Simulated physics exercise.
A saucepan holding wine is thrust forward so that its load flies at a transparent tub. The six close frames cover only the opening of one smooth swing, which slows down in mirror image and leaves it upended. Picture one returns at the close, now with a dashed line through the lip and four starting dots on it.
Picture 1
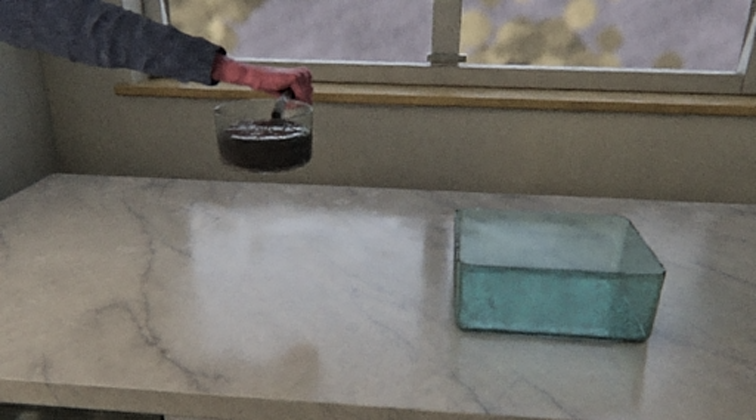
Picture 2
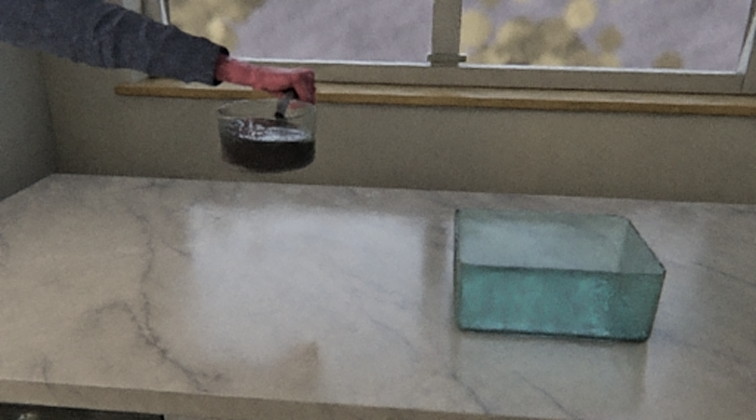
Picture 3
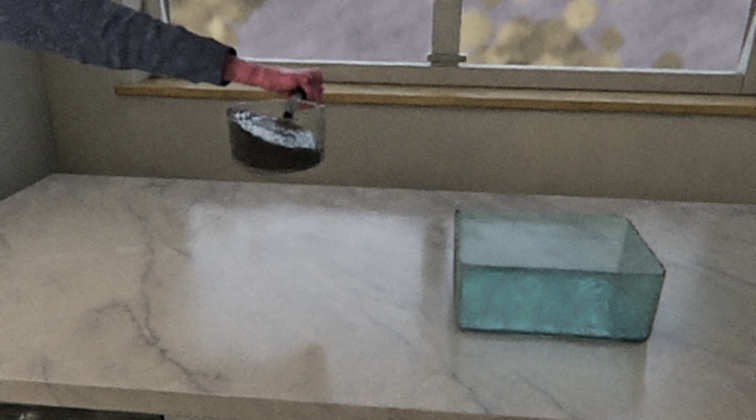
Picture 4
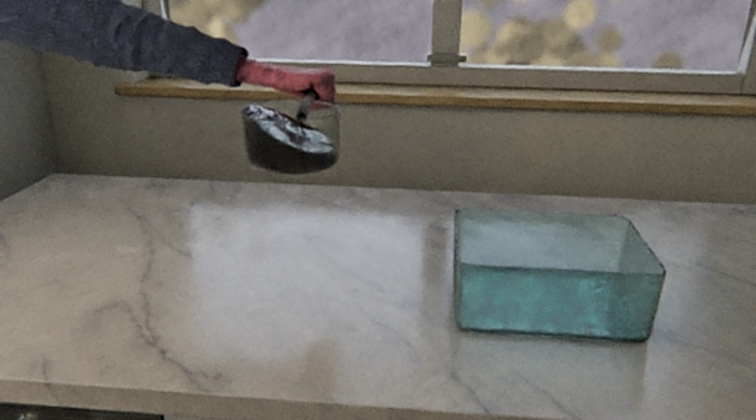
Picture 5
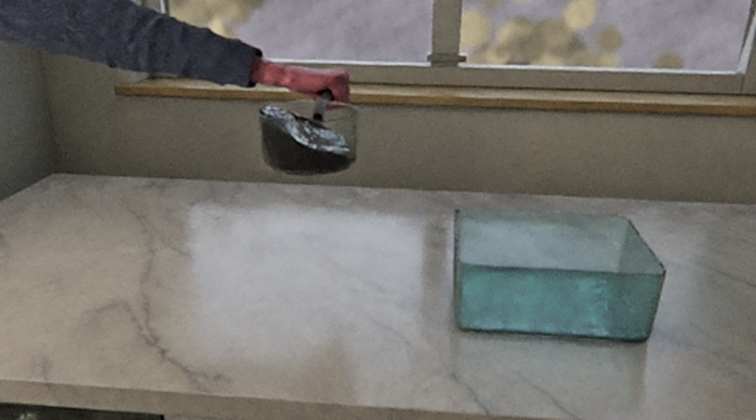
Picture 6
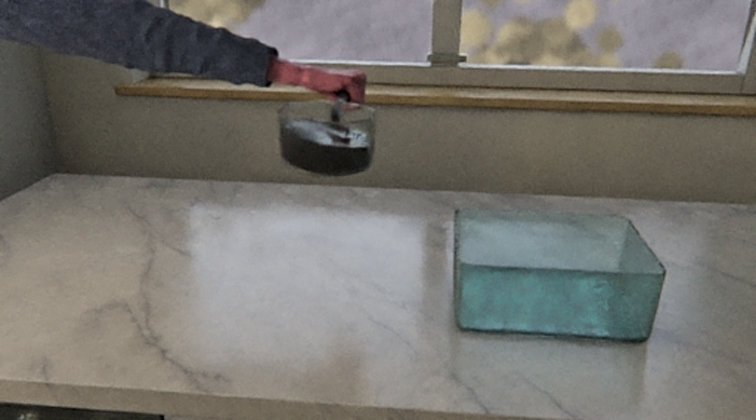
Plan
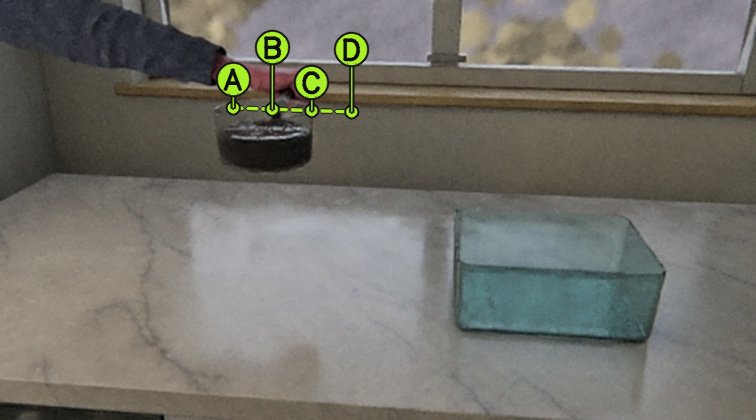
A clear pan of dark liquid, held by a hand from above, moved a short way right over a marble counter toward a greenish see-through tub, the liquid sloshing up its left side before flattening somewhat.
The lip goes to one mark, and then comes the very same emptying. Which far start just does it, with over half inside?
D will do.
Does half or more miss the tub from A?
Yes.
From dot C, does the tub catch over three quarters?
No.
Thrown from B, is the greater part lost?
Yes, that goes wrong.
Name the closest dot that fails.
That would be C.
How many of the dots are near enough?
One.
In lime, A at (233, 107); B at (272, 109); C at (311, 110); D at (351, 111).
Choosing A, about 0 % lands in the tub, 100 % falls short.
Choosing B, about 7 % lands in the tub, 92 % falls short.
Choosing C, about 30 % lands in the tub, 67 % falls short.
Choosing D, about 87 % lands in the tub, 10 % falls short and 3 % goes beside or beyond.
